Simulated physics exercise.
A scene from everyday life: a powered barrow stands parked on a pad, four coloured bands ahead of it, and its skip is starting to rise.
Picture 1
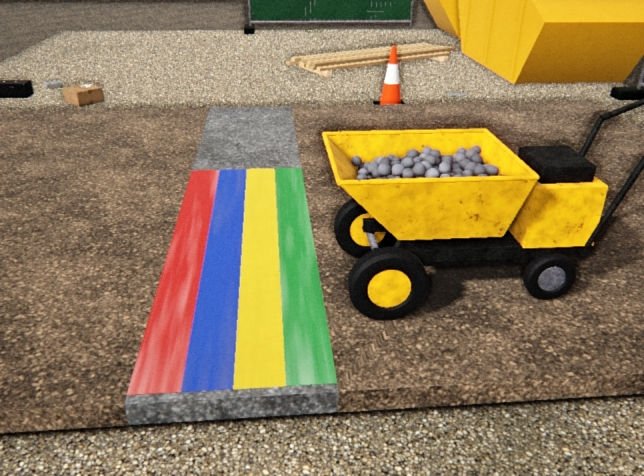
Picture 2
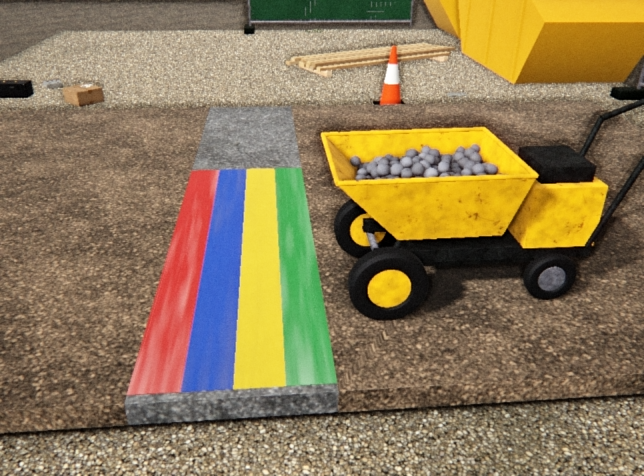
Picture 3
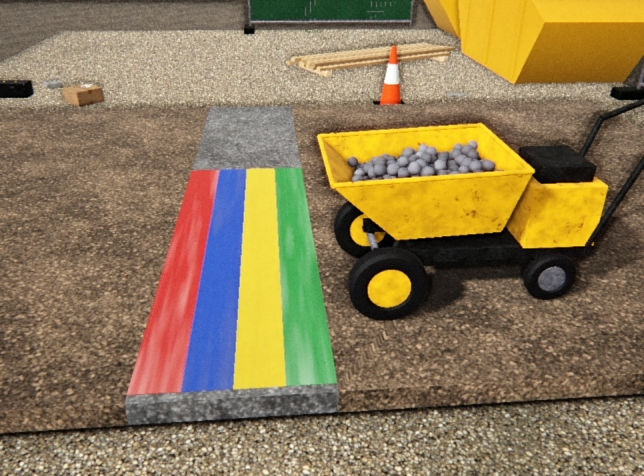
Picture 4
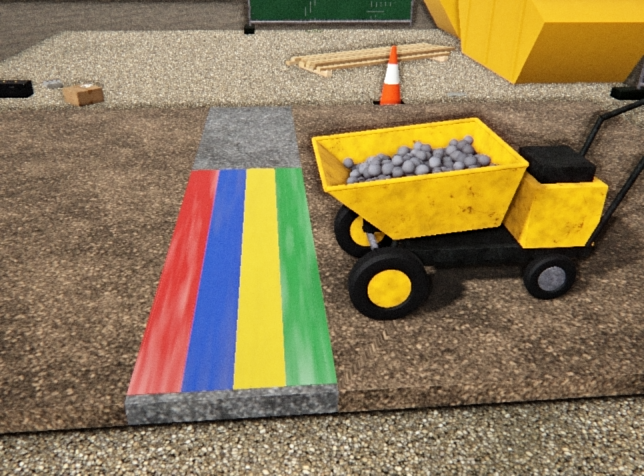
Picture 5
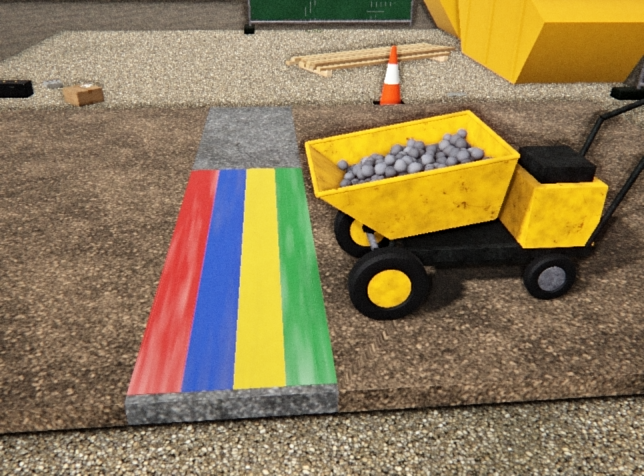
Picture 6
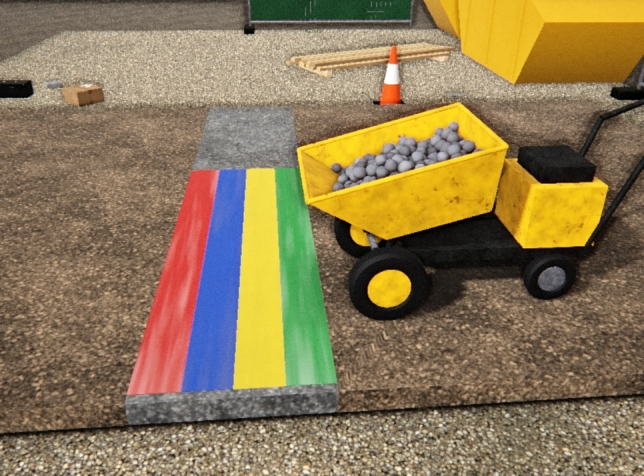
A yellow barrow's skip full of round grey cobbles slowly tilts toward the coloured bands.
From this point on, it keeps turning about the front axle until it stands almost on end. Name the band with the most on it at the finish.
The blue one.
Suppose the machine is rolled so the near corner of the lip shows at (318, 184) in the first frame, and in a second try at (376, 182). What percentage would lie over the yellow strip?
Try 1: 0 %. Try 2: 30 %.
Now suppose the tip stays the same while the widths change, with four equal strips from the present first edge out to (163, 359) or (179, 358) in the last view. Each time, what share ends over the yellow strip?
Shares: 10 %; then 0 %.
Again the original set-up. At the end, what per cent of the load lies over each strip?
Green strip: 0 %, yellow strip: 15 %, blue strip: 30 %, red strip: 20 %.
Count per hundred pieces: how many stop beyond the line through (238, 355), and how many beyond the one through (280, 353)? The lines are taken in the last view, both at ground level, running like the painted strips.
Around 70 per cent for the first, around 80 per cent for the second.
Just after the last frame, skip tipped steeply; every one in the skip.
A moment on, skip tipped right over; the larger part in the skip; about a tenth over the yellow strip; about a tenth over the blue strip; just a few falling.
Further on, skip tipped right over; roughly a quarter in the skip; about a tenth over the yellow strip; roughly a third over the blue strip; roughly a quarter over the red strip; about a tenth off the paint.
When it is over, skip tipped right over; roughly a quarter in the skip; not one over the green strip; about a tenth over the yellow strip; roughly a third over the blue strip; roughly a quarter over the red strip; about a tenth off the paint.
